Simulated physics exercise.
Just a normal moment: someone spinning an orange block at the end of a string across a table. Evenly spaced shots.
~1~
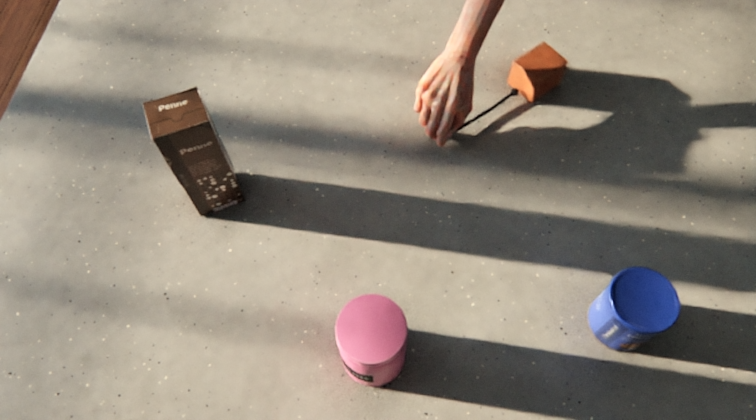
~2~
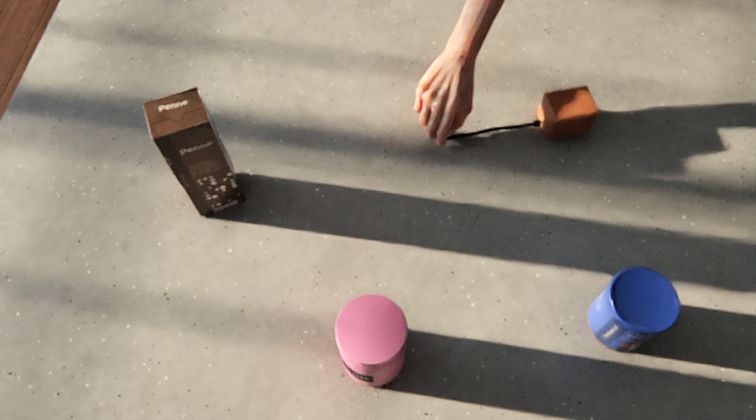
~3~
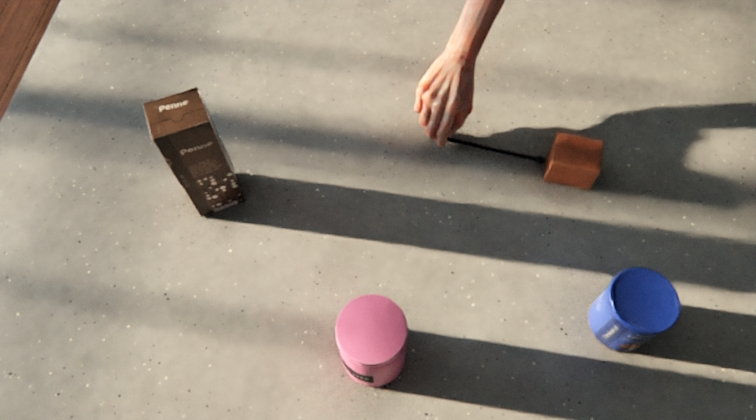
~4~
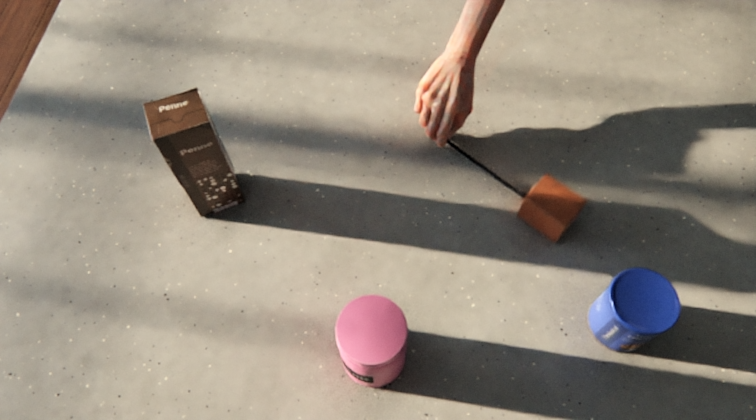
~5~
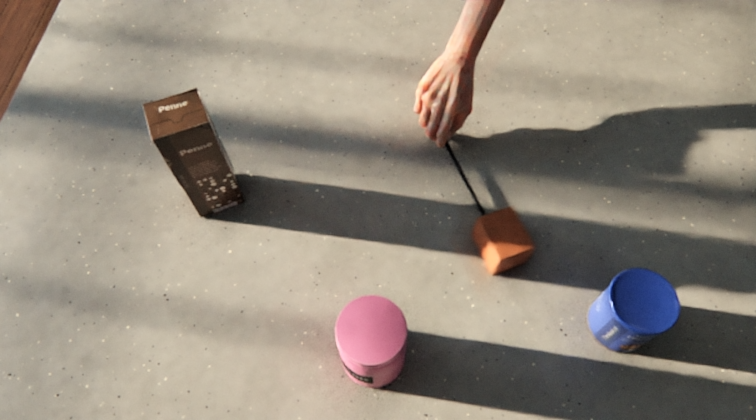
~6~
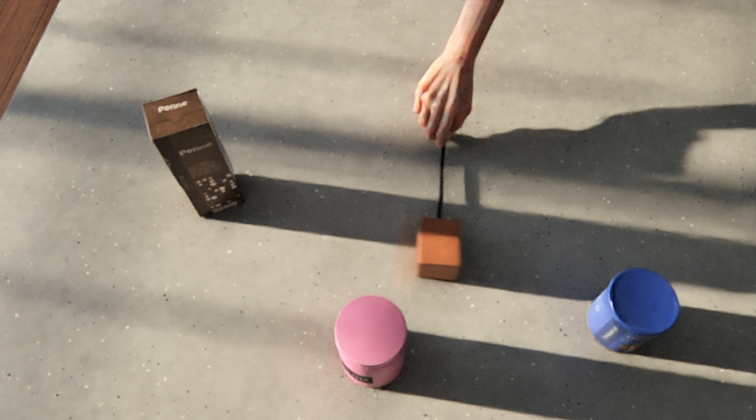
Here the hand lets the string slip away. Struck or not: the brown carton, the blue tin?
Brown carton: Struck, blue tin: Not struck.
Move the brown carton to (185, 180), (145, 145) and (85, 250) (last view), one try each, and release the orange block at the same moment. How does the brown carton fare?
In the first attempt it gets knocked, in the second it gets knocked, and in the third it is avoided.
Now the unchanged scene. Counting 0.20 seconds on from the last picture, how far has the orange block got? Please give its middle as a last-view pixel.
Near (232, 210).
Then, 0.08 s later than the last view, block near (319, 222).
Then, 0.20 s later than the last view, block near (232, 210); brown carton pushed aside.
Finally, block near (227, 236); brown carton pushed aside. The brown carton takes the knock and the blue tin stays untouched.
